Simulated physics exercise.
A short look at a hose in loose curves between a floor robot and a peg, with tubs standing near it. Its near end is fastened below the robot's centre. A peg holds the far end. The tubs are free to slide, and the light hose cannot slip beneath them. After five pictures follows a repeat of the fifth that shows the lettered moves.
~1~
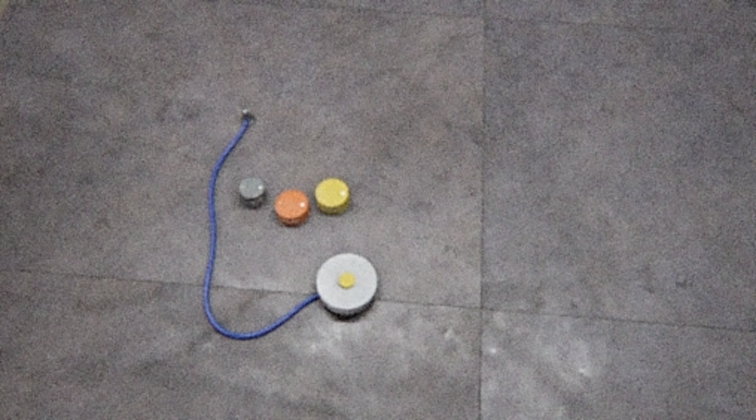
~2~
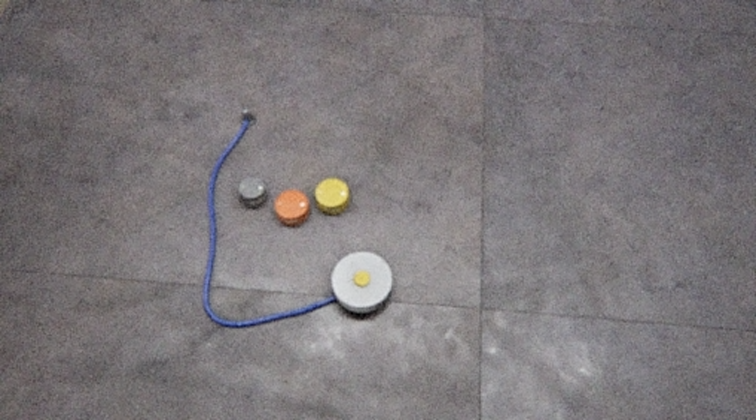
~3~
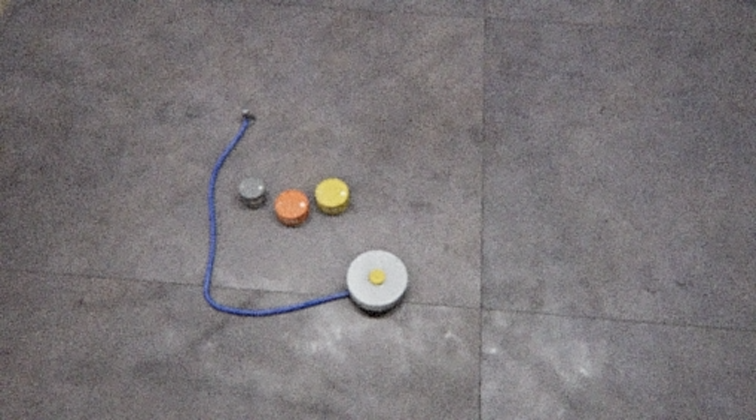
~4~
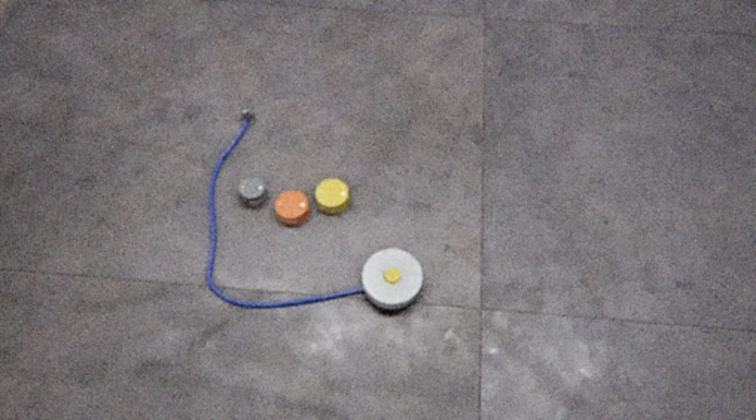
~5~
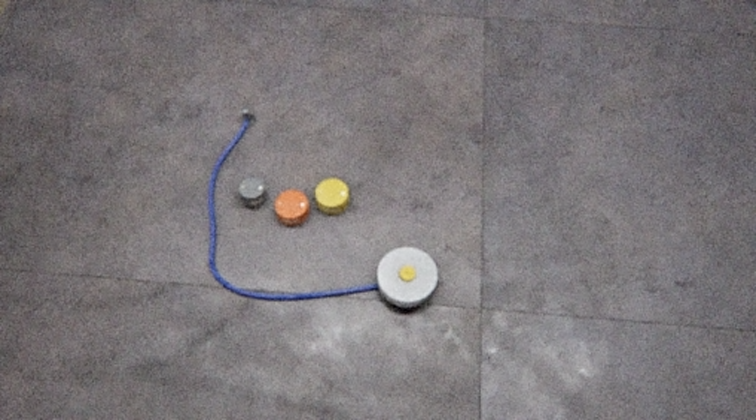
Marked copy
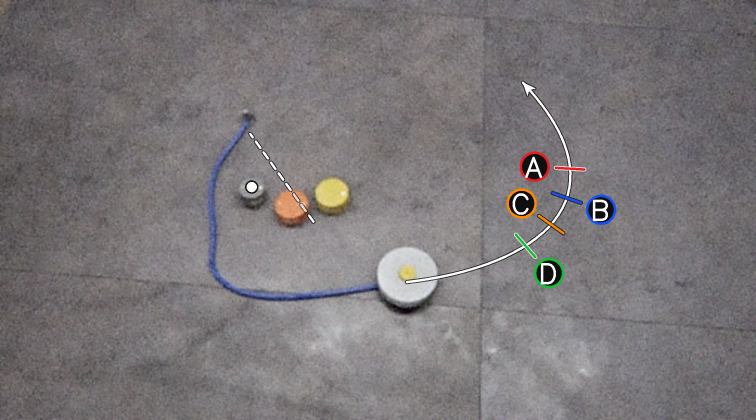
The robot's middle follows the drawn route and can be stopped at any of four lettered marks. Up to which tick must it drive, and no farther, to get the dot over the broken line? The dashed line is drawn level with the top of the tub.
C.
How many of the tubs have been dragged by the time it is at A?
Three.
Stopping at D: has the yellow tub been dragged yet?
By then, no.
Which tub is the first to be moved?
Grey.
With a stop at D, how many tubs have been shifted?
By then, one.
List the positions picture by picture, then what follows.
The first picture shows grey tub (253, 192); robot (347, 285); peg (246, 115).
The second picture shows robot (362, 283); yellow tub (332, 196).
The third picture shows robot (377, 281); peg (246, 115).
The fourth picture shows robot (392, 280); yellow tub (332, 196).
The fifth picture shows robot (407, 278); peg (246, 115); orange tub (292, 208); yellow tub (332, 196).
On the marked copy, A at (570, 169); B at (567, 198); C at (551, 224); D at (525, 246); the dashed line at (281, 176); the route from (407, 282) via (562, 208) to (523, 83); the white dot at (252, 187).
Taking C. A third of the way, robot (464, 267); grey tub (253, 192).
Two thirds of the way, robot (518, 247); grey tub (259, 190).
When it is over, robot (553, 220); orange tub (307, 190); yellow tub (338, 196); grey tub (287, 173); the dot on the grey tub is over the dashed line.
As for the rest, A does it too, but is farther than needed; B does it too, but is farther than needed; D leaves the dotted tub short, at (272, 185).
